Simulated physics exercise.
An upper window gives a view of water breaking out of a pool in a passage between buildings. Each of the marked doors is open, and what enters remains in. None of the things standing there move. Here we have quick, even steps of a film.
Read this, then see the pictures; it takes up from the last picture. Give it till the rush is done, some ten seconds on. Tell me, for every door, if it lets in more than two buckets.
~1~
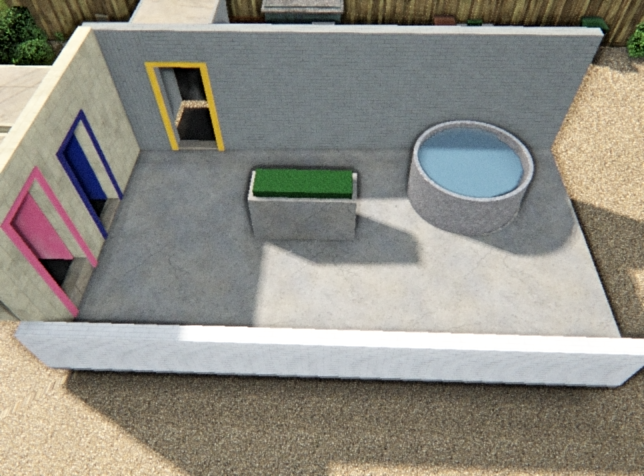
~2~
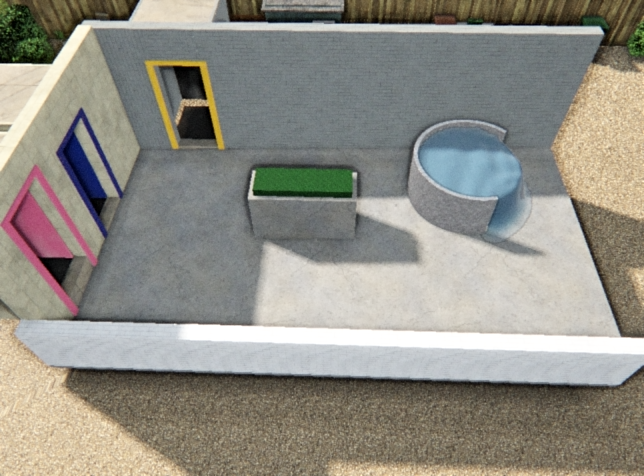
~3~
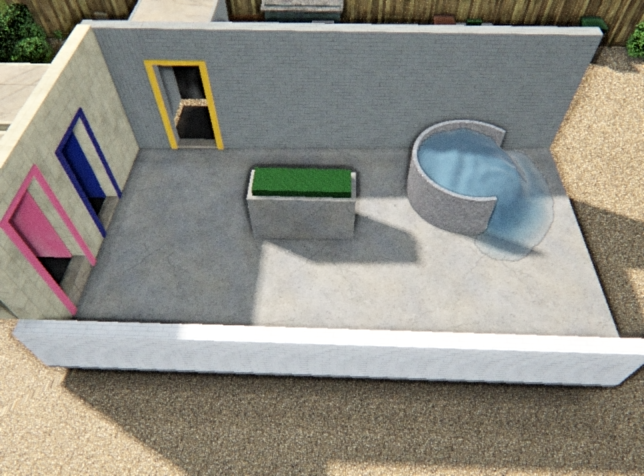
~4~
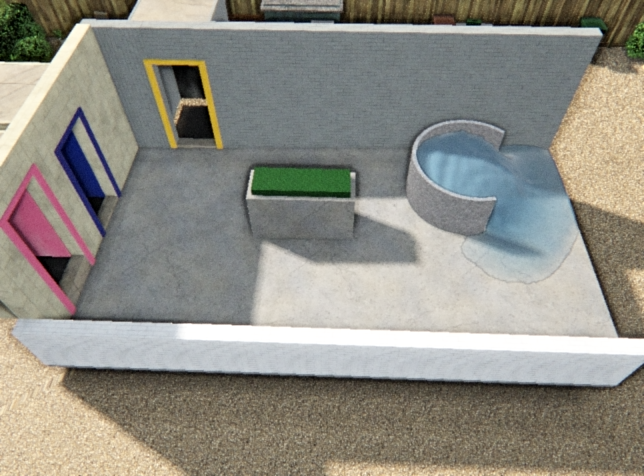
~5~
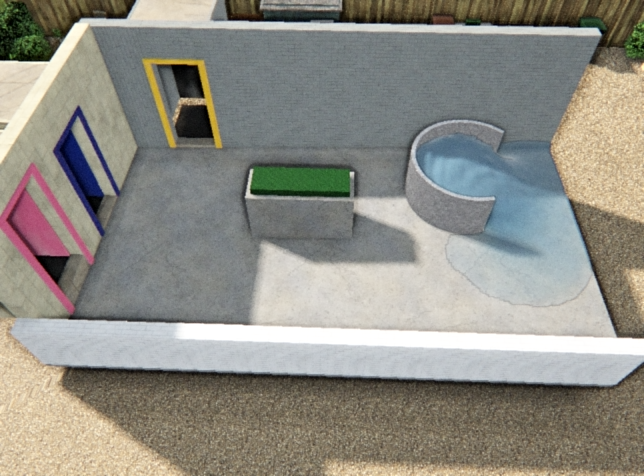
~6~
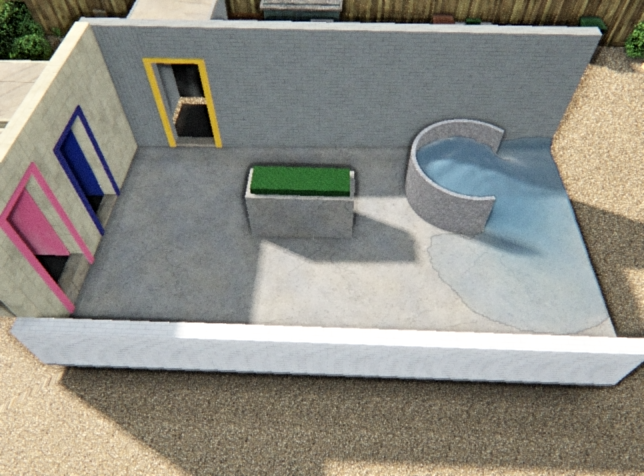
The pink door will keep to two buckets, the yellow door will keep to two buckets, the blue door will keep to two buckets.
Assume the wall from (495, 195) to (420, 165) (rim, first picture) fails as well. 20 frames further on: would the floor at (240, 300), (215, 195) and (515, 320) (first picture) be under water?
First soaked, second unwetted, third soaked.
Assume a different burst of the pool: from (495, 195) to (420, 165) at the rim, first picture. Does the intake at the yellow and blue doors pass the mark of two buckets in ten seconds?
Result - yellow door: Above threshold, blue door: Above threshold.
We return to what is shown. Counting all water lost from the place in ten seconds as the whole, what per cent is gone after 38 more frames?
Close to 95 per cent.
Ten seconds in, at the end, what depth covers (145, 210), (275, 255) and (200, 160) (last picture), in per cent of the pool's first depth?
I'd say around 0 per cent, then 2 per cent, then 0 per cent.
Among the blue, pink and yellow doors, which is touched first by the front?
I'd go with the pink door.
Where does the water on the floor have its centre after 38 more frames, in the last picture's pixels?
My guess is about (439, 228).
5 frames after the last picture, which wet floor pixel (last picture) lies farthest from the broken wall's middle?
Somewhere near (430, 352).
A moment on, water covers 20 % of the floor; the pink door not reached, the yellow door not reached, the blue door not reached.
Next, water covers 20 % of the floor; the pink door not reached, the yellow door not reached, the blue door not reached.
Then, water covers 30 % of the floor; the pink door not reached, the yellow door not reached, the blue door not reached.
Later, water covers 30 % of the floor; the pink door not reached, the yellow door not reached, the blue door not reached.
In the end, water covers 20 % of the floor; the pink door wet at the sill, nothing in, the yellow door not reached, the blue door not reached.
